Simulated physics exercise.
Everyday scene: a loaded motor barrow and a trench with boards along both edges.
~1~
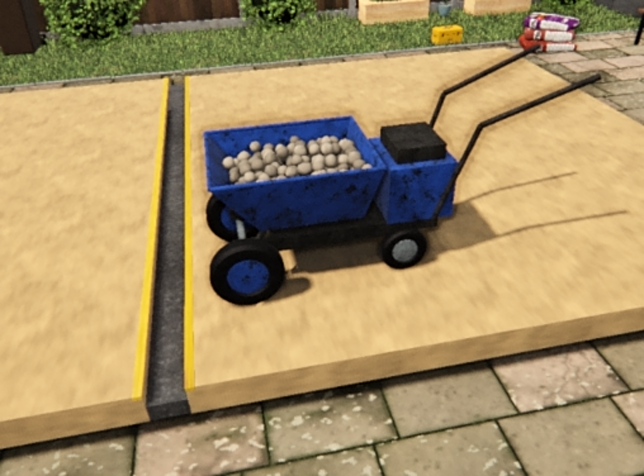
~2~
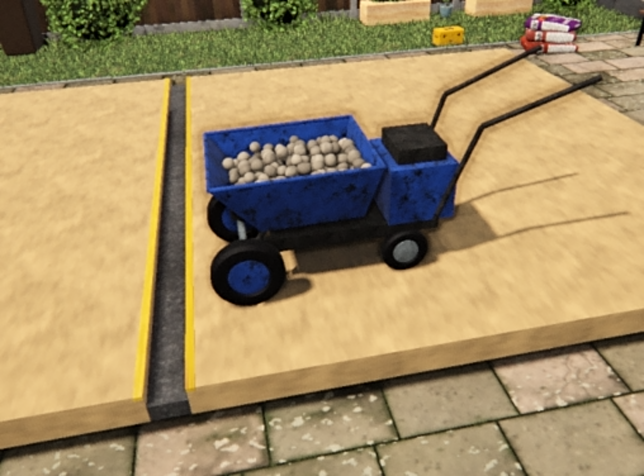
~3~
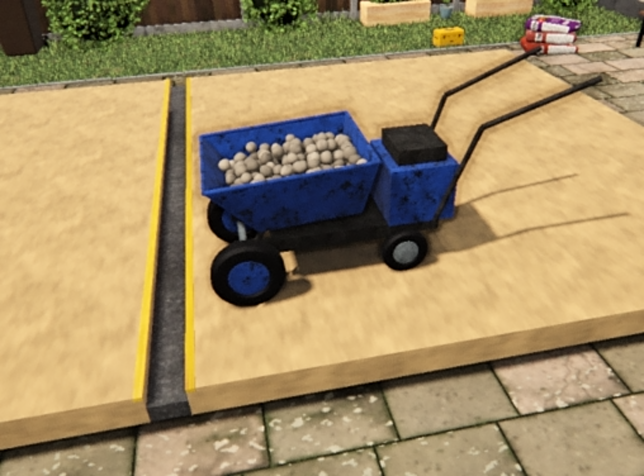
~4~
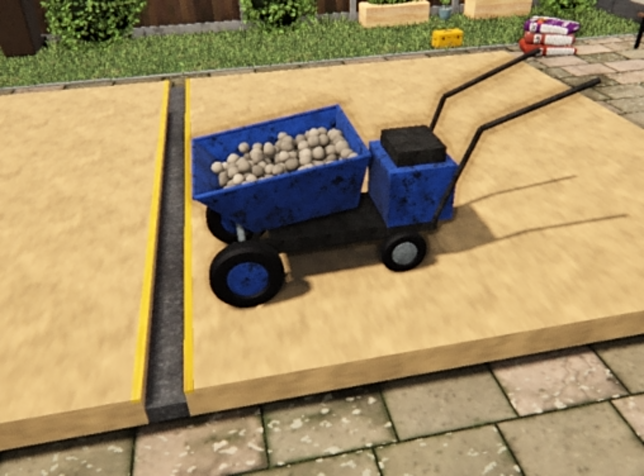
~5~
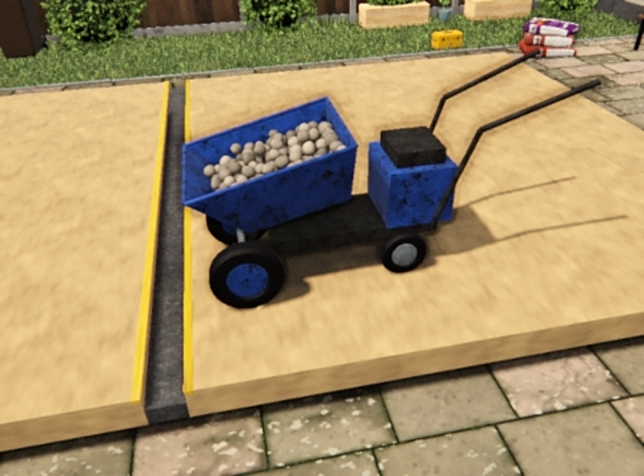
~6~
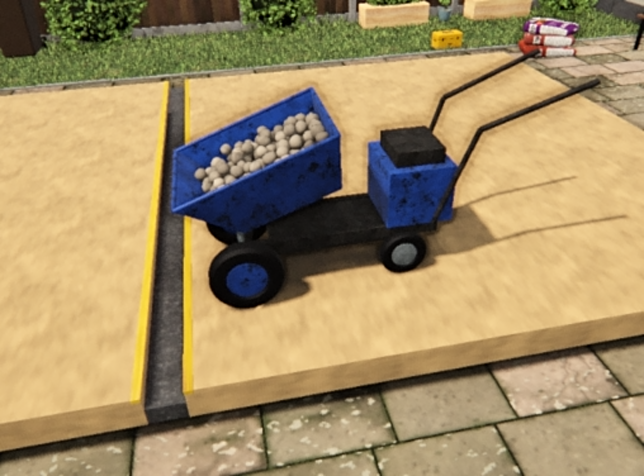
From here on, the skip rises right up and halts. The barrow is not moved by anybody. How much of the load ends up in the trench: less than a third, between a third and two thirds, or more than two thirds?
Less than a third.
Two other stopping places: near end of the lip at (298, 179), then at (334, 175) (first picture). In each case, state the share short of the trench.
Try 1: 30 %. Try 2: 50 %.
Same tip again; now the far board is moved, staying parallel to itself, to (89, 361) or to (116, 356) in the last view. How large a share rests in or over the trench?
Lab note: Try one 60 per cent, try two 30 per cent.
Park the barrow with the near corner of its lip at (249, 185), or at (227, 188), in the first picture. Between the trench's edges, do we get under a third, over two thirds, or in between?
For the first case, one to two thirds; for the second case, under a third.
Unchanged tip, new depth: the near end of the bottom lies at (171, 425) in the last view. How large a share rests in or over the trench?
Estimated share: Approx. 0 %.
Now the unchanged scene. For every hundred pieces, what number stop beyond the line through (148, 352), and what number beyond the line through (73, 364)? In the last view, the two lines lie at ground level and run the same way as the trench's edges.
In turn 80 and 20 in a hundred.
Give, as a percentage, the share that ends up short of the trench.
I'd estimate about 0 per cent of the load.
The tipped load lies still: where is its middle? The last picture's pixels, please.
Resting centre, last frame: Roughly (104, 288).
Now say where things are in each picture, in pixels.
Lip of the skip (210, 190), level; top of the load (298, 160), river pebbles; first edge of the trench (189, 342); far edge (141, 350), the trench under half as wide as the skip, and shallow for its width, in the first frame.
Lip of the skip (209, 191), level; top of the load (297, 160), in the second frame.
Lip of the skip (204, 194), tipped barely; top of the load (301, 160), in the third frame.
Lip of the skip (195, 198), tipped a little; top of the load (306, 156), in the fourth frame.
Lip of the skip (185, 205), tipped a little; top of the load (309, 148), in the fifth frame.
Lip of the skip (174, 211), tipped clearly; top of the load (296, 142); first edge of the trench (188, 345); far edge (140, 353), in the sixth frame.
Just after the last frame, skip tipped steeply; every one in the skip.
A moment on, skip tipped right over; the larger part in the skip; roughly a quarter beyond it; just a few falling.
Further on, skip tipped right over; roughly a quarter in the skip; the larger part beyond it.
When it is over, skip tipped right over; roughly a quarter in the skip; just a few in or heaped over the trench; the larger part beyond it.
